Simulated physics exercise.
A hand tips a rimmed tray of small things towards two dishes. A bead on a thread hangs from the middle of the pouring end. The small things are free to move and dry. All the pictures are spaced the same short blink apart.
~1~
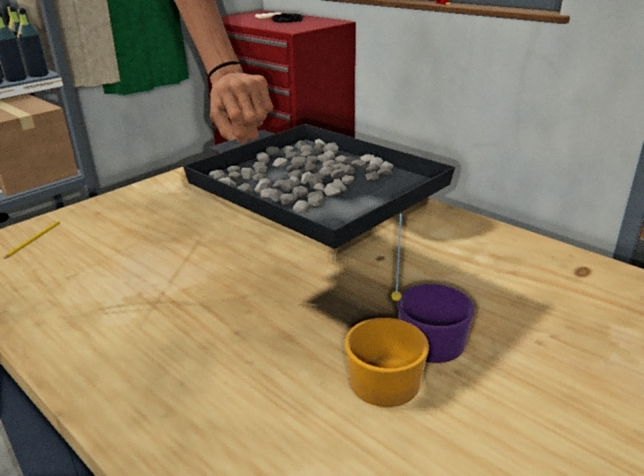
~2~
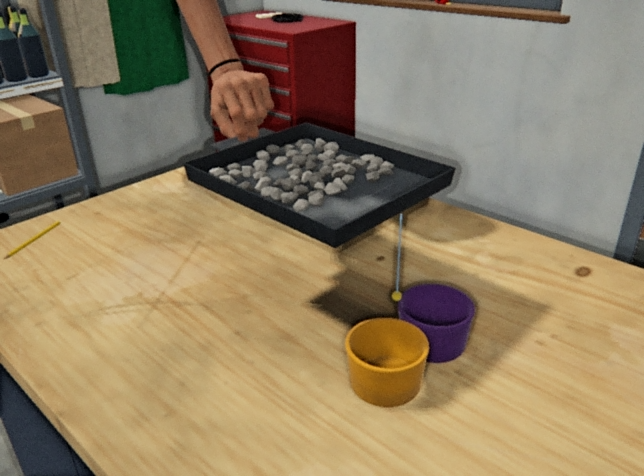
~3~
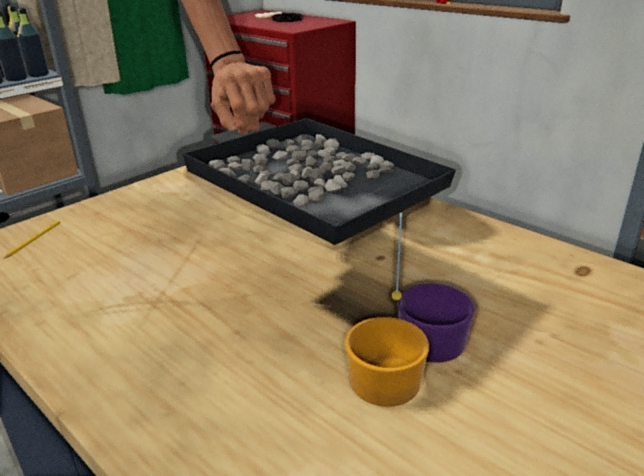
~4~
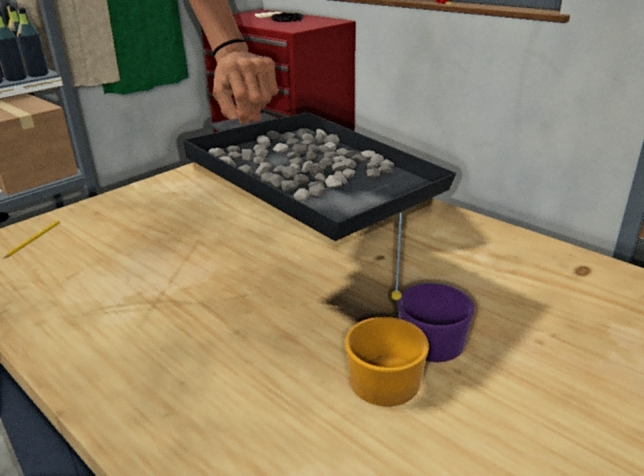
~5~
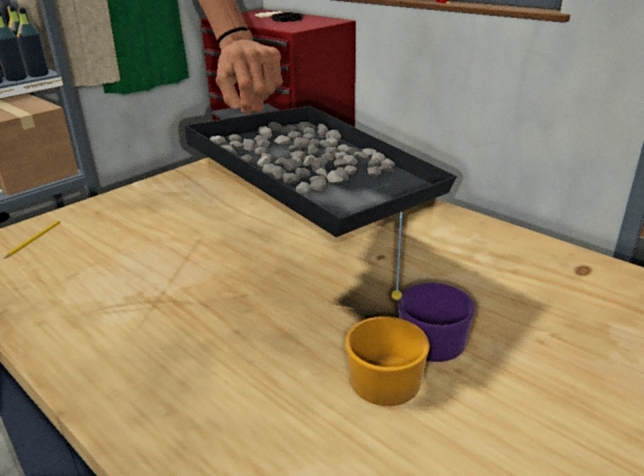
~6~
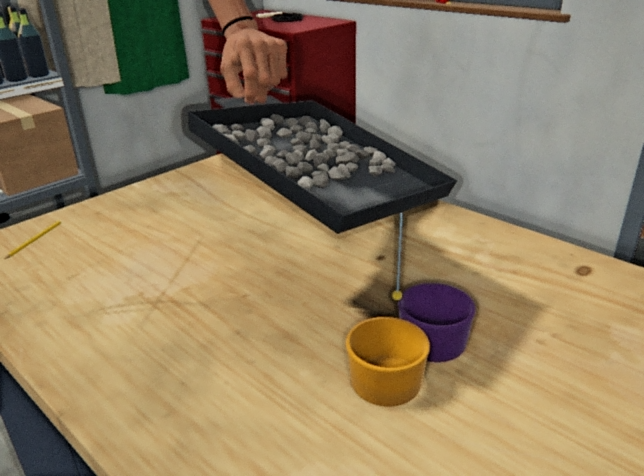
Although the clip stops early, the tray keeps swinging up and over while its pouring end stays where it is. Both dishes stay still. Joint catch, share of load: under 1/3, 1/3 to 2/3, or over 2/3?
Expect the dishes to keep a minority of the load, below a third.
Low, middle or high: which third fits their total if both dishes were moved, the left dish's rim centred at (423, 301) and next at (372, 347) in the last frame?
In order: The middle third, then less than a third.
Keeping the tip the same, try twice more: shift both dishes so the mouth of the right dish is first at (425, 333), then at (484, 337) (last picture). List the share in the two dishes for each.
That makes 0 per cent, followed by 0 per cent.
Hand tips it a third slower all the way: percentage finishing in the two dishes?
That works out at roughly 20 per cent.
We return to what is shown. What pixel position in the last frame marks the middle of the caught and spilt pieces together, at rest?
Roughly pixel (451, 307).
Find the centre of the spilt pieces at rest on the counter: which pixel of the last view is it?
Centre, final frame: Roughly (445, 297).
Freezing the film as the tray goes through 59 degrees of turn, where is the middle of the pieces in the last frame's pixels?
Near (410, 176).
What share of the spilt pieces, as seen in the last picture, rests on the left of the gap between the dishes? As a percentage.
Near 20 per cent.
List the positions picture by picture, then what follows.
In the first picture, corners of the pouring end near (334, 228) and (451, 167), level; middle of the load near (296, 175), bits of gravel; left dish near (418, 377); right dish near (465, 335); bead on its thread near (396, 296).
In the second picture, corners of the pouring end near (335, 228) and (452, 168), level; middle of the load near (296, 174).
In the third picture, corners of the pouring end near (336, 225) and (452, 169), tipped barely, lowest at the right corner; middle of the load near (296, 169).
In the fourth picture, corners of the pouring end near (338, 221) and (453, 173), tipped a little, lowest at the right corner; middle of the load near (297, 162).
In the fifth picture, corners of the pouring end near (340, 217) and (453, 176), tipped a little, lowest at the right corner; middle of the load near (298, 156).
In the sixth picture, corners of the pouring end near (343, 213) and (454, 180), tipped clearly, lowest at the right corner; middle of the load near (301, 150); left dish near (419, 376); right dish near (466, 334).
Shortly afterwards, tray tipped steeply; all but a few on the tray; only a few in the air.
Next, tray tipped right over; near two thirds on the tray; a little in the right dish; near a quarter outside both; a little in the air.
Some moments later, tray tipped past a quarter turn; near a quarter in the right dish; the bulk outside both.
In the end, tray tipped past a quarter turn; none at all in the left dish; near a quarter in the right dish; the bulk outside both.
